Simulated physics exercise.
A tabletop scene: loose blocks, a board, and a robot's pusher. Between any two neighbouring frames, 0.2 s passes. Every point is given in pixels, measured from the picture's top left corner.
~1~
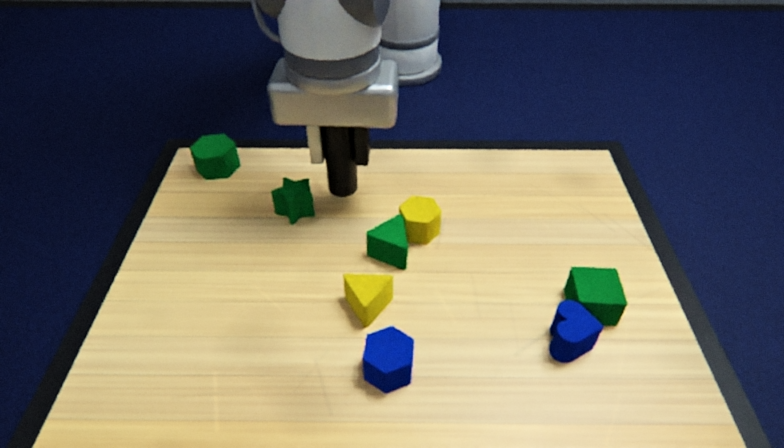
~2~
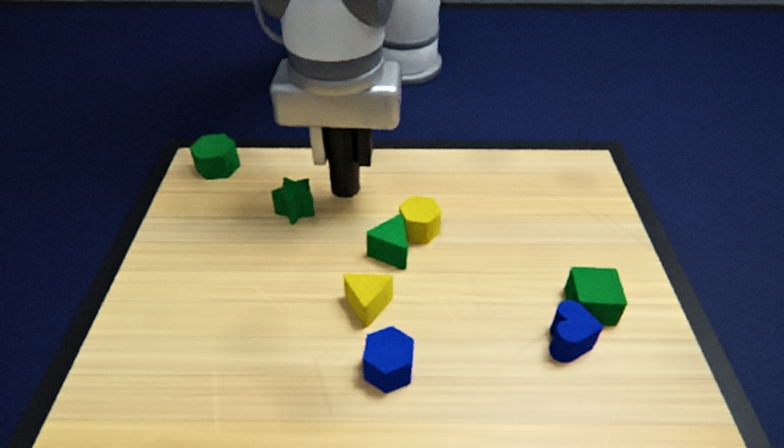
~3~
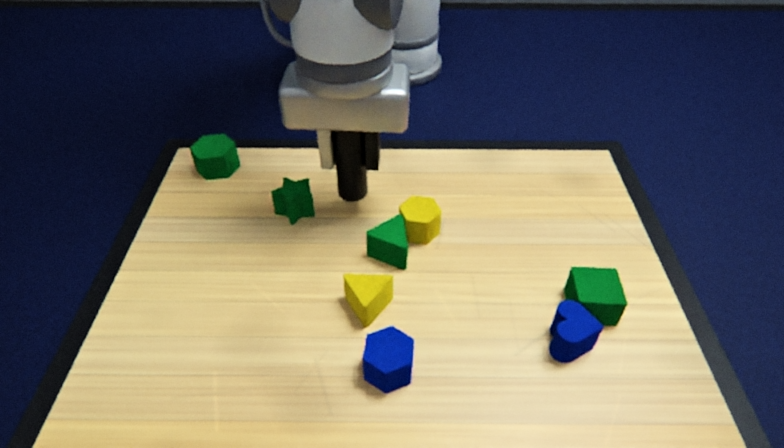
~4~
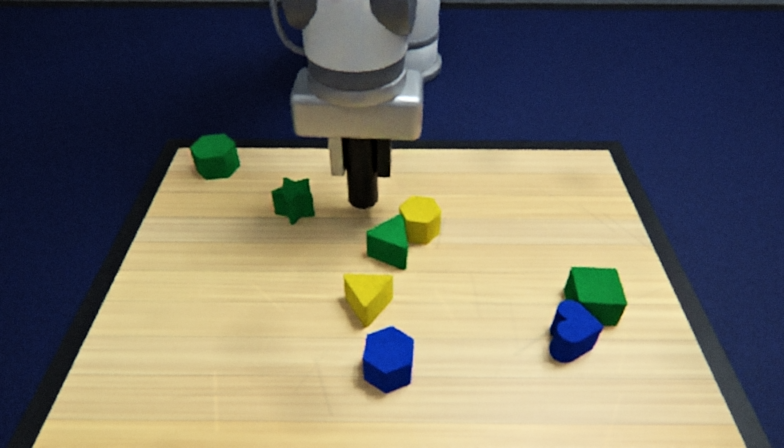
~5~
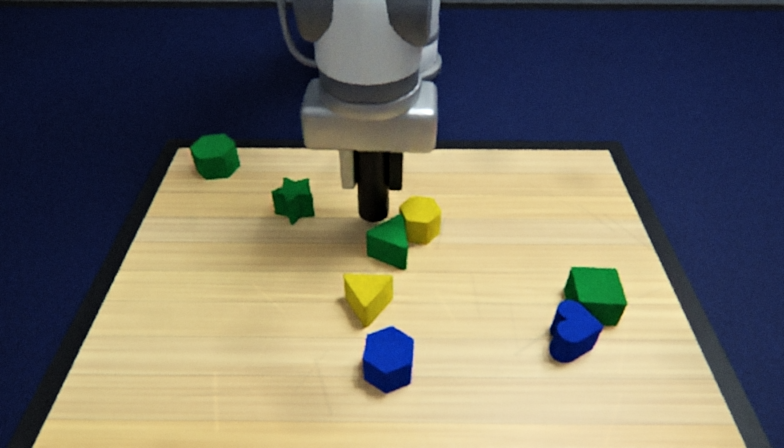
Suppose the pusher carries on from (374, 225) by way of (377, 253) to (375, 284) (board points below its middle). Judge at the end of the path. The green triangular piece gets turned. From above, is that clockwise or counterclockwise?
Anticlockwise, looking down.
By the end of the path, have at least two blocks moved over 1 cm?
No, it doesn't check out.
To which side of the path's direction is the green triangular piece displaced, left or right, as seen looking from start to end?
With start-to-end as forward, it shifts left.
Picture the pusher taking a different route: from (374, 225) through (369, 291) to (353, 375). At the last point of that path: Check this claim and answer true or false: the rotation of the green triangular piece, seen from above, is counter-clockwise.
True
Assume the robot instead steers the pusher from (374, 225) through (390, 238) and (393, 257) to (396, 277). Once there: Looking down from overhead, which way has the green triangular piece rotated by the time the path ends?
Prediction: Clockwise.
What follows on the original path. Halfway along, pusher at (376, 240); green triangular piece at (400, 247), turned 15° anticlockwise.
At the end, pusher at (375, 271); yellow triangular piece still; green triangular piece at (410, 257), turned 40° anticlockwise.
